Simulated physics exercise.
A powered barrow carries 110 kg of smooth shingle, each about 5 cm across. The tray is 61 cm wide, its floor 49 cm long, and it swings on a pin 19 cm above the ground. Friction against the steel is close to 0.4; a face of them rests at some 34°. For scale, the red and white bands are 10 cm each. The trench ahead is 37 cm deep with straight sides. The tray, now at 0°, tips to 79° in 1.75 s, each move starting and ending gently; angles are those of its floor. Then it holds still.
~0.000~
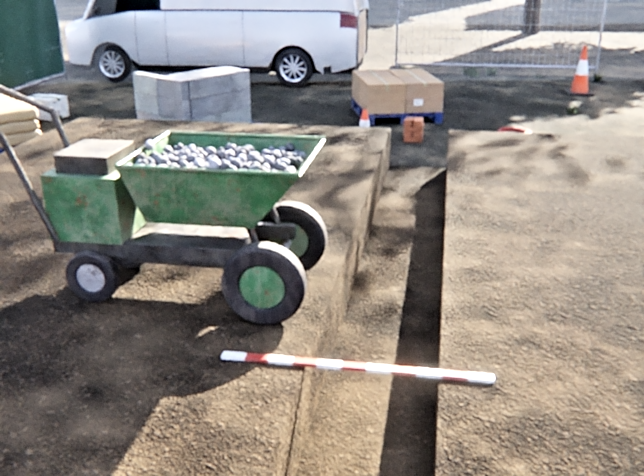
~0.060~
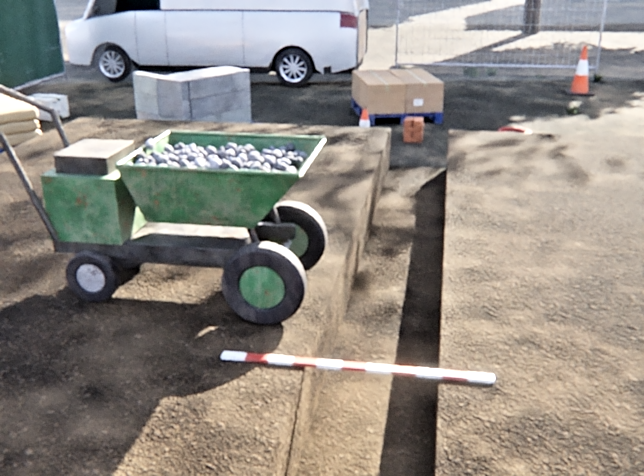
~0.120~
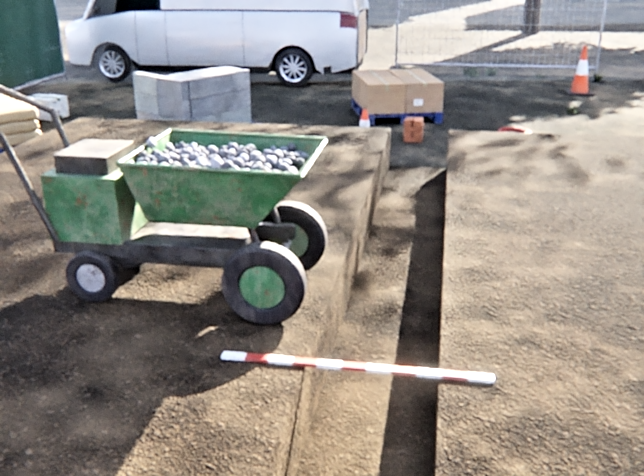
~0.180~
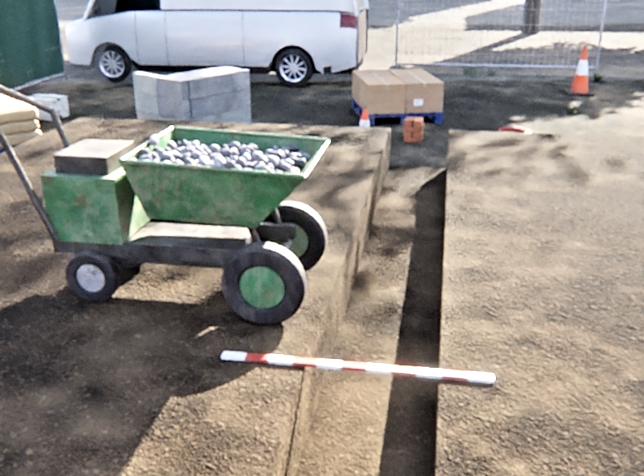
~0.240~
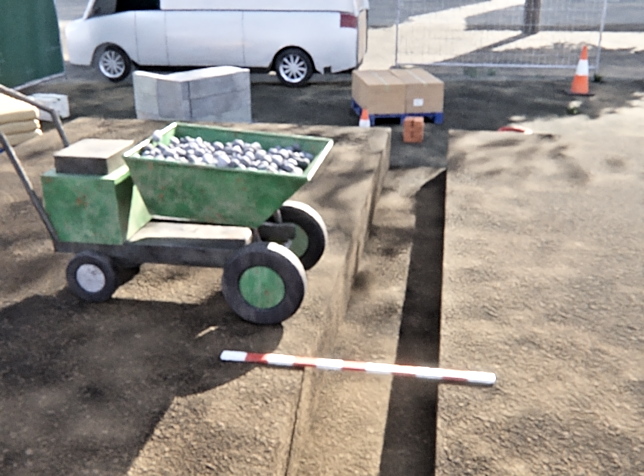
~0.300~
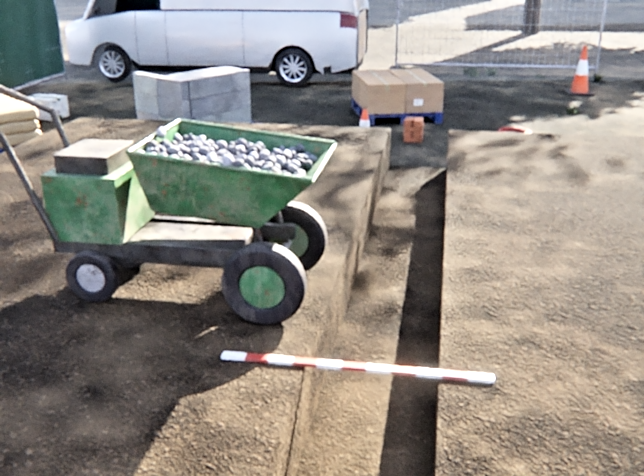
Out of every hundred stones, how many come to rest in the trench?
Close to 69 in a hundred.
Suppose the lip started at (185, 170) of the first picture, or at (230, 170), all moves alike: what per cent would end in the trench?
First some 75, then 100 per cent.
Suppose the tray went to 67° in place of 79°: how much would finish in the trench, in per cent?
It would be near 70 per cent.
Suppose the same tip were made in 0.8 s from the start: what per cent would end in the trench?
In that case some 65 per cent.
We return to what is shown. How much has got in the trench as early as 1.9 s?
About 60 per cent by then.
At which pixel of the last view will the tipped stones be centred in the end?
Near (421, 361).
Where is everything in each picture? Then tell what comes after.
In the first frame, lip at (300, 175), floor tilted 0°, highest stones at (233, 154).
In the second frame, lip at (300, 175), floor tilted 0°, highest stones at (222, 154); the stones move at 0.1 m/s on average.
In the third frame, lip at (302, 176), floor tilted 1°, highest stones at (224, 153); the stones move at 0.1 m/s on average.
In the fourth frame, lip at (305, 177), floor tilted 2°, highest stones at (210, 151); the stones move at 0.2 m/s on average.
In the fifth frame, lip at (308, 179), floor tilted 4°, highest stones at (198, 148); the stones move at 0.3 m/s on average.
In the sixth frame, lip at (313, 181), floor tilted 6°, highest stones at (197, 145); the stones move at 0.3 m/s on average.
After 1.3 s the floor is at 67°; 92 % in the tray, 8 % in the trench; the foremost stones are at (435, 311).
After 1.9 s the floor is at 79°; 13 % in the tray, 58 % in the trench, 30 % past the trench; the foremost stones are at (595, 332).
After 2.2 s the floor is at 79°; 0 % in the tray, 69 % in the trench, 31 % past the trench; the foremost stones are past the picture's edge.
After 4.2 s the floor is at 79°; 0 % in the tray, 69 % in the trench, 31 % past the trench; the foremost stones are past the picture's edge.
